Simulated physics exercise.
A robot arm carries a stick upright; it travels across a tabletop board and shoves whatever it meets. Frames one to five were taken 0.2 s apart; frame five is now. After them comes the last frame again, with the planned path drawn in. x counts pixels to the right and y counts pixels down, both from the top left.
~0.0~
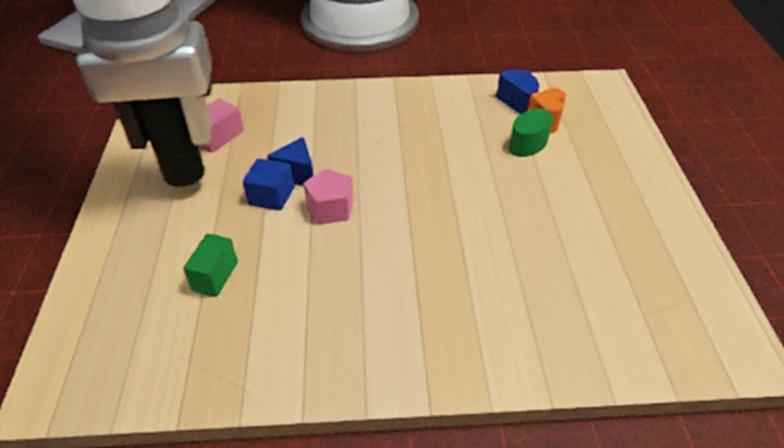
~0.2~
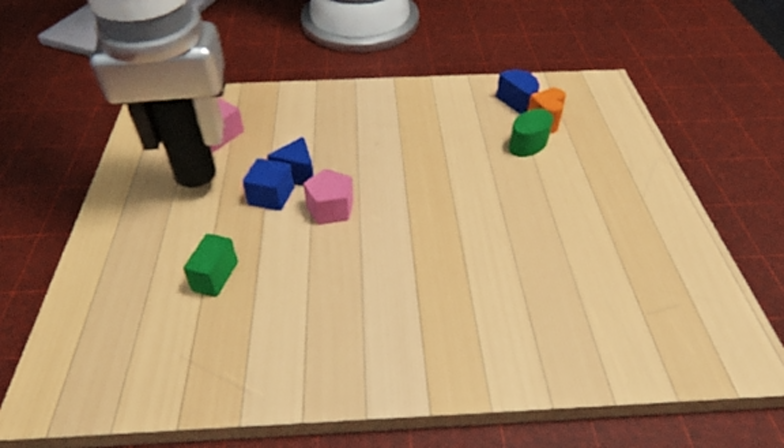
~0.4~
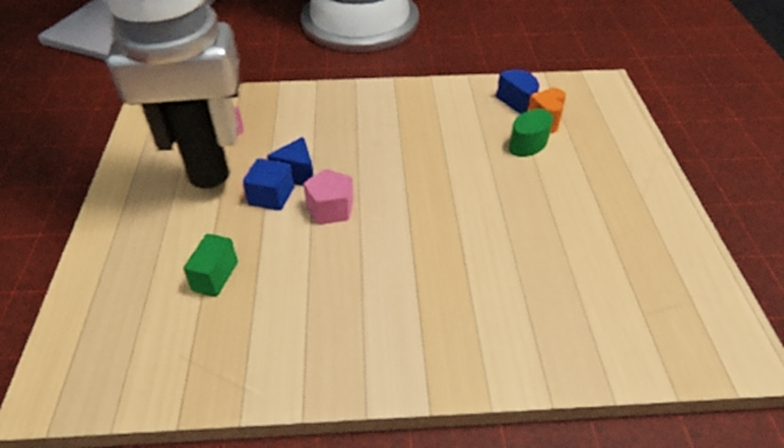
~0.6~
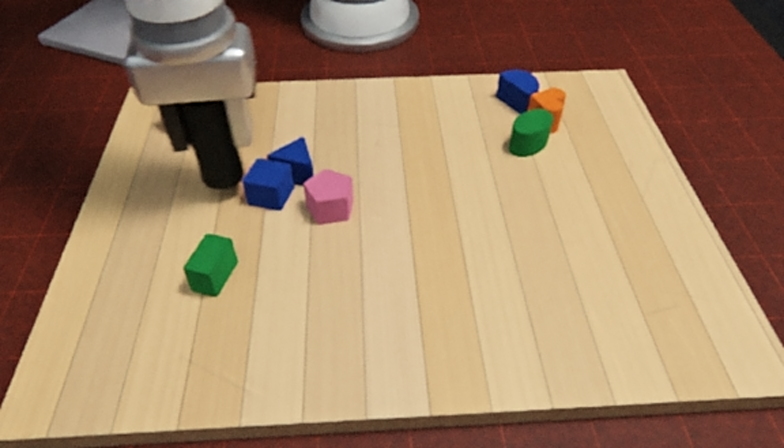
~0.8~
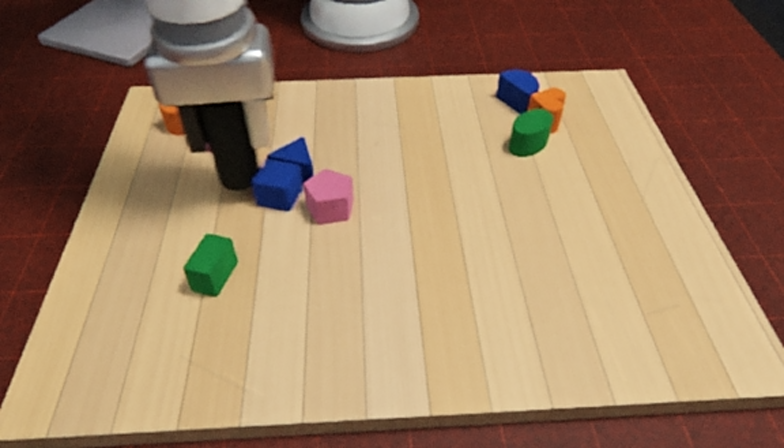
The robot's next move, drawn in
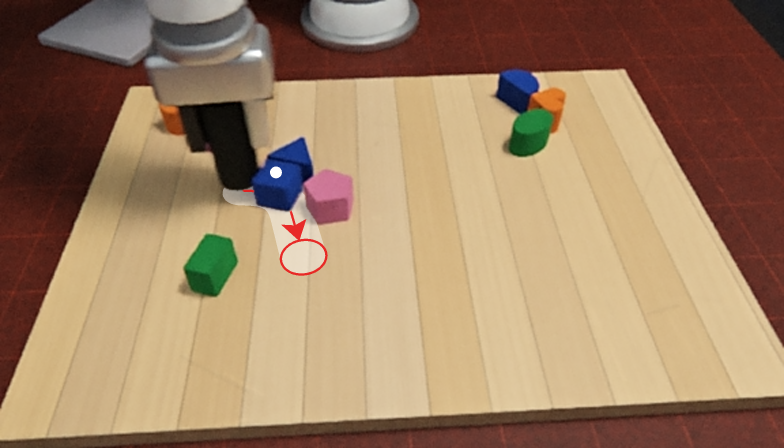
Robot arm sliding its black stick rightward across a wooden board of coloured blocks, nudging a blue block slightly right.
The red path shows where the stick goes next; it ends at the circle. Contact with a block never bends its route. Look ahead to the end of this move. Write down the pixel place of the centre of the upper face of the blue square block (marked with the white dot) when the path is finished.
Answer: (338, 206).
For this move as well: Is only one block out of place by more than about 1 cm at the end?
No, it doesn't check out.
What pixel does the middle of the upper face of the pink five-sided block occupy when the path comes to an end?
It is at (379, 195).
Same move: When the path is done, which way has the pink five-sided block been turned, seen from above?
Top view: Counterclockwise.
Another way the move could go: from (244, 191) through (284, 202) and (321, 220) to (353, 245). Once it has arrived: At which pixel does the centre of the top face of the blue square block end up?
Somewhere near (396, 215).
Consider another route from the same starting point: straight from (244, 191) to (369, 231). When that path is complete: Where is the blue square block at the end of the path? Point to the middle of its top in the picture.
The spot you're after is about (412, 205) in the image.
Drawn move, from (244, 191) through (281, 198) and (295, 225) to (304, 257); the dot is on the blue square block.
What follows on the original path. One third of the way, stick at (278, 185); blue square block at (315, 183); pink five-sided block at (354, 191), turned 20° anticlockwise.
Two thirds of the way, stick at (293, 212); blue square block at (334, 202), turned 20° anticlockwise; pink five-sided block at (375, 195), turned 50° anticlockwise.
At the end, stick at (301, 243); blue square block at (338, 206), turned 30° anticlockwise; blue triangle still; pink five-sided block at (379, 195), turned 55° anticlockwise.
